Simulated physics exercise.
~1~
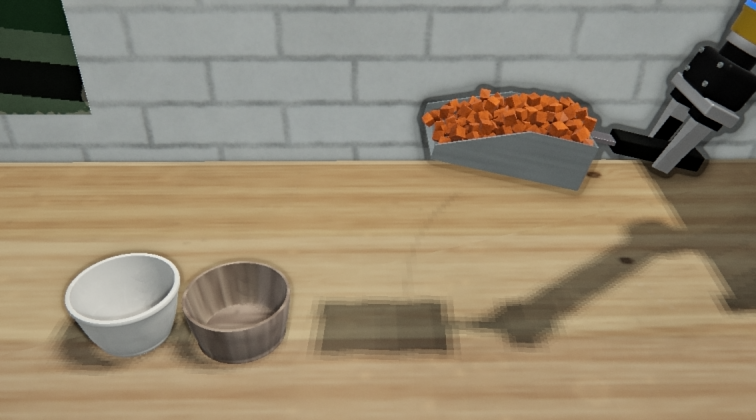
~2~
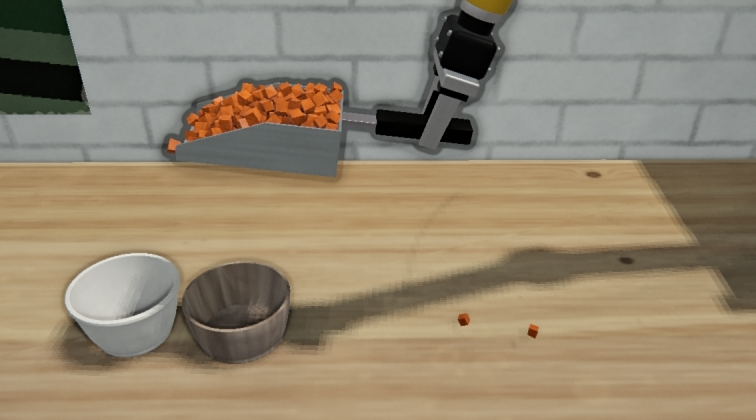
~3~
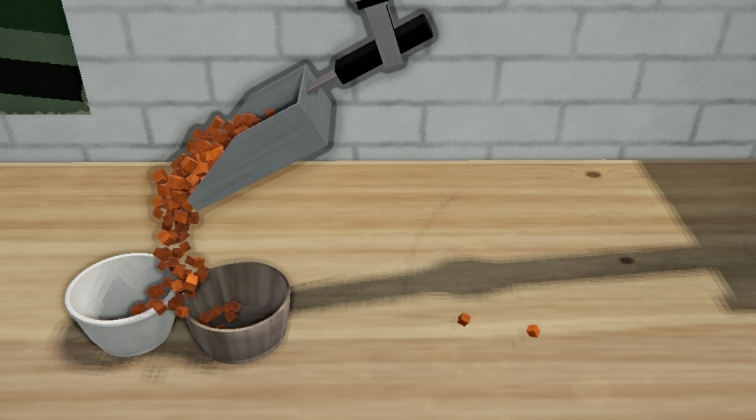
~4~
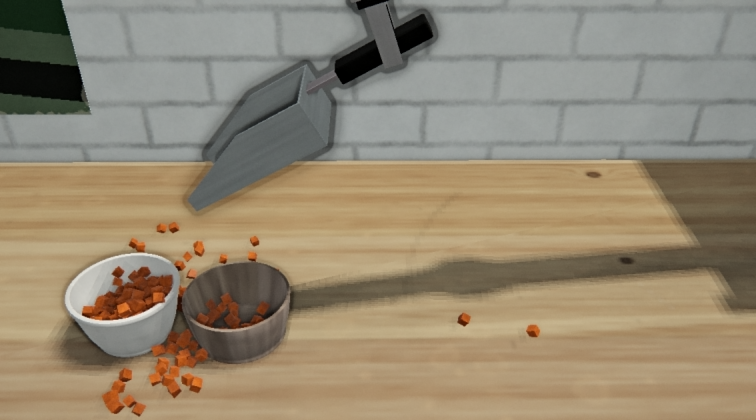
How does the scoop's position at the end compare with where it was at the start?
The scoop starts over the right part of the table, level and full of orange cubes. By the end it is well to the left and a little higher, tipped down towards the bowls.
